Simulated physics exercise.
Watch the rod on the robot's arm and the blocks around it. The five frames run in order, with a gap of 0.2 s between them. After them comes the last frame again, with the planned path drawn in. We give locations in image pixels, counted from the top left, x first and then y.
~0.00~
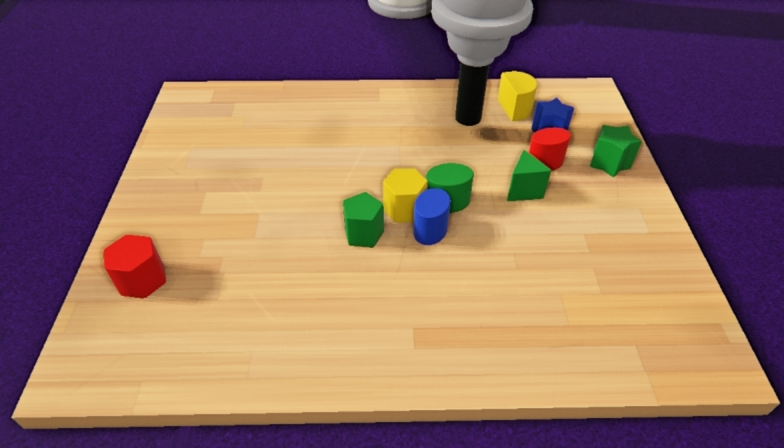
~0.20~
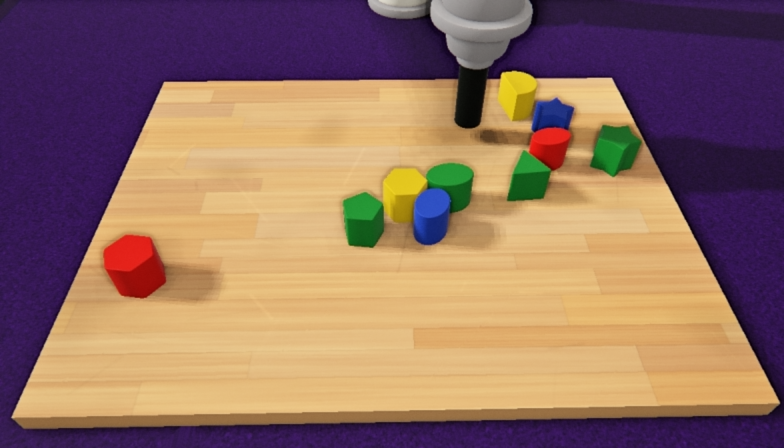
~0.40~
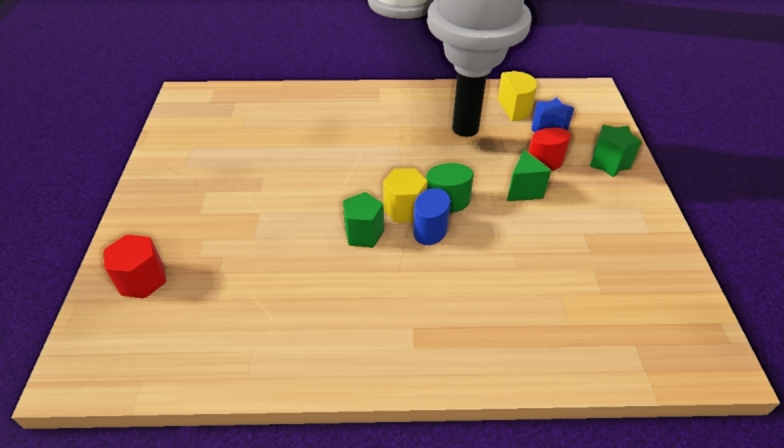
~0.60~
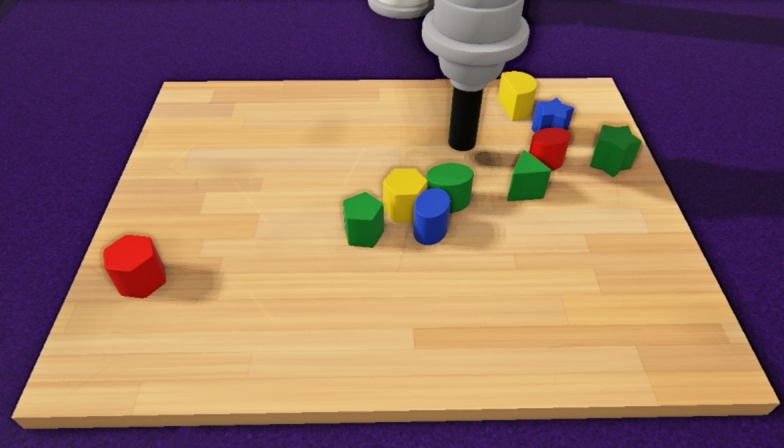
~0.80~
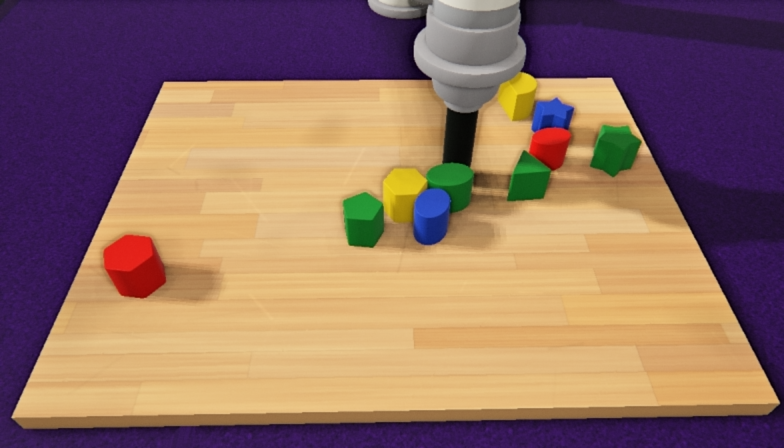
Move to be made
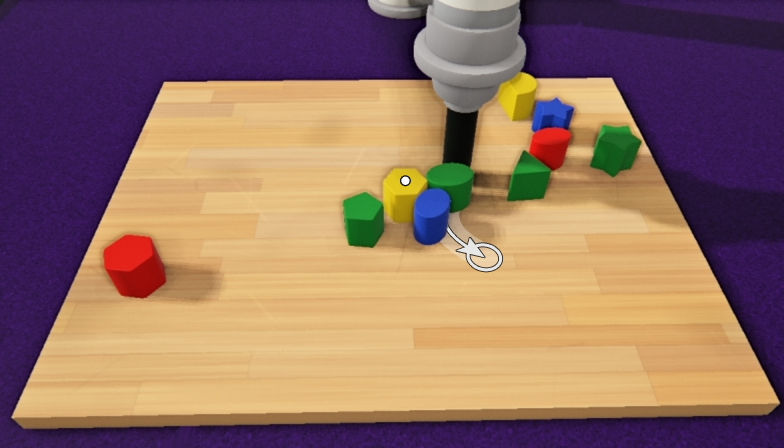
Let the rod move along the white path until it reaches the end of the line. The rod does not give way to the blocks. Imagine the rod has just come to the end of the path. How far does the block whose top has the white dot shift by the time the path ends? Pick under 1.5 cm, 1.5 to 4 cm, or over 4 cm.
It ends under 1.5 cm away.
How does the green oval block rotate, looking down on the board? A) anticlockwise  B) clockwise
It's B.
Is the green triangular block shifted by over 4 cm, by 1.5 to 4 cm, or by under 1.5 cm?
I reckon it covers less than 1.5 cm.
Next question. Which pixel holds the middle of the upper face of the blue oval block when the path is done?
If I read the scene right, the answer is (406, 248).
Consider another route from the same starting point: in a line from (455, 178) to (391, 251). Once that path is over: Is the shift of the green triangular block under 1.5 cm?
Answer: Yes.
The line goes from (455, 178) through (446, 204) and (451, 234) to (484, 257); the dot is on the yellow hexagonal block.
The first path, step by step. One third of the way, rod (447, 191); yellow hexagonal block (401, 183), turned 15° clockwise; blue oval block (421, 224); green oval block (445, 200), turned 20° clockwise.
Two thirds of the way, rod (454, 220); yellow hexagonal block (401, 183), turned 15° clockwise; blue oval block (407, 247), turned 25° clockwise; green oval block (444, 230), turned 40° clockwise.
At the end, rod (487, 243); green five-sided block unmoved; yellow hexagonal block (401, 183), turned 15° clockwise; blue oval block (406, 248), turned 25° clockwise; green oval block (447, 237), turned 65° clockwise; green triangular block unmoved.
